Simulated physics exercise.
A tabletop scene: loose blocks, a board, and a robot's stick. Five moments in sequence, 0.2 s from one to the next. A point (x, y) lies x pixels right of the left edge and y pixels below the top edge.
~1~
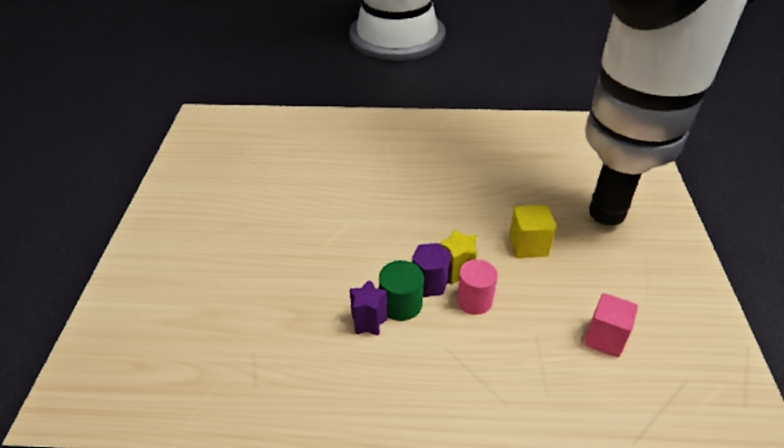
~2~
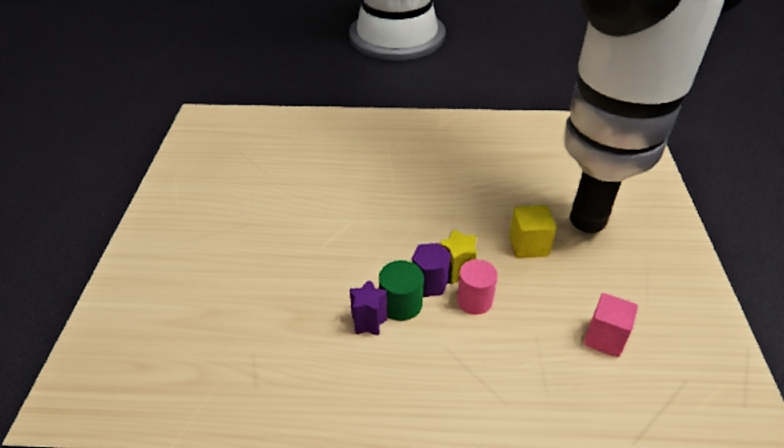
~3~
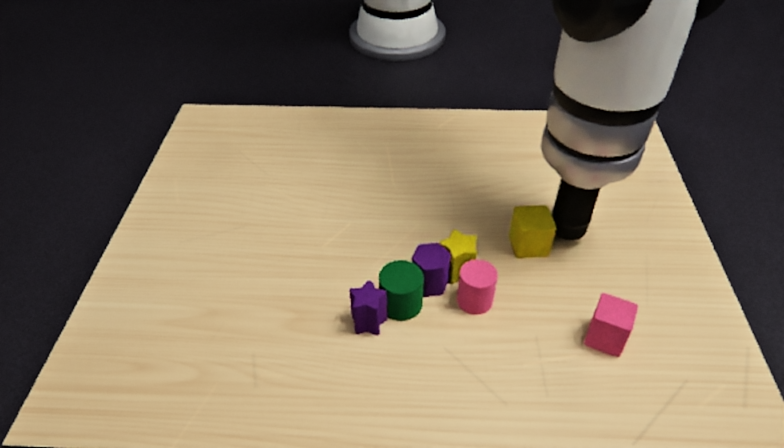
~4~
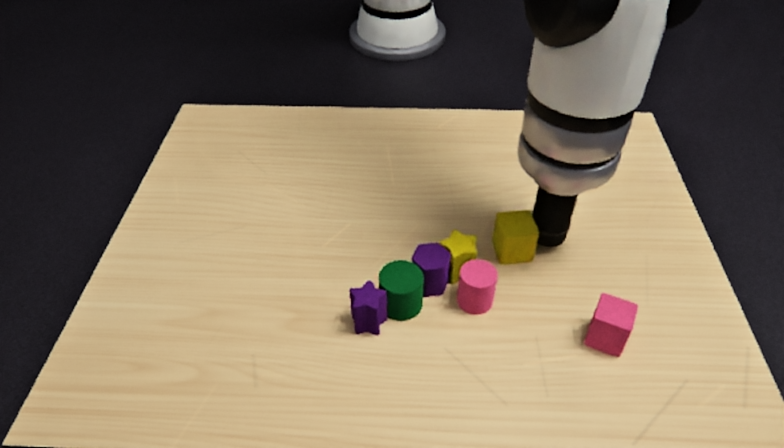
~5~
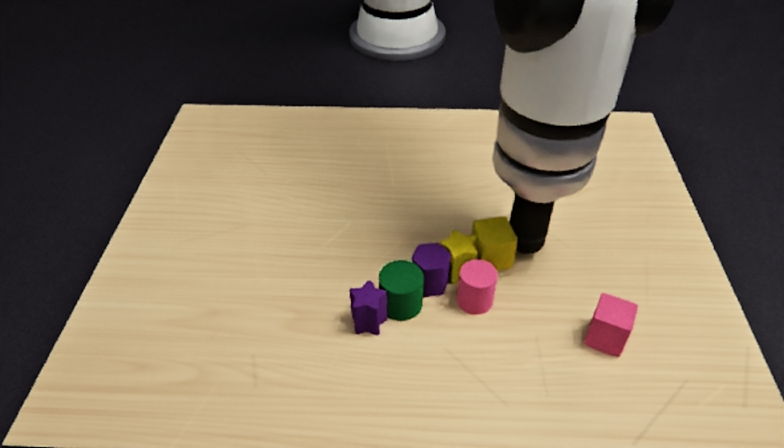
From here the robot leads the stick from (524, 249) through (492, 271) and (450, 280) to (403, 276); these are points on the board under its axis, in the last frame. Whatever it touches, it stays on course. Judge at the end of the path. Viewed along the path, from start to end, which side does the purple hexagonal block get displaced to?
It shifts rightward.
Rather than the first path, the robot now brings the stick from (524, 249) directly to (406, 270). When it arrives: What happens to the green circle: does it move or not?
By the last moment of the path, the green circle has shifted.
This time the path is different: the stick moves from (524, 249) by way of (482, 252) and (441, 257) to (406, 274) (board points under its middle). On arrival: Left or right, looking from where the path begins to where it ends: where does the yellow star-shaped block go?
It moves off to the right.
The first path, step by step. One third of the way, stick (492, 263); purple star-shaped block (346, 313); purple hexagonal block (389, 261), turned 20° anticlockwise; yellow star-shaped block (417, 245); yellow four-sided block (454, 243), turned 35° clockwise.
Two thirds of the way, stick (448, 272); purple star-shaped block (343, 316); purple hexagonal block (359, 259), turned 85° anticlockwise; yellow star-shaped block (374, 235), turned 35° clockwise; pink circle (465, 282); yellow four-sided block (407, 246), turned 55° clockwise.
At the end, stick (403, 268); purple star-shaped block (343, 316); purple hexagonal block (338, 263), turned 130° anticlockwise; yellow star-shaped block (336, 224), turned 45° clockwise; pink circle (465, 282); yellow four-sided block (362, 240), turned 60° clockwise.
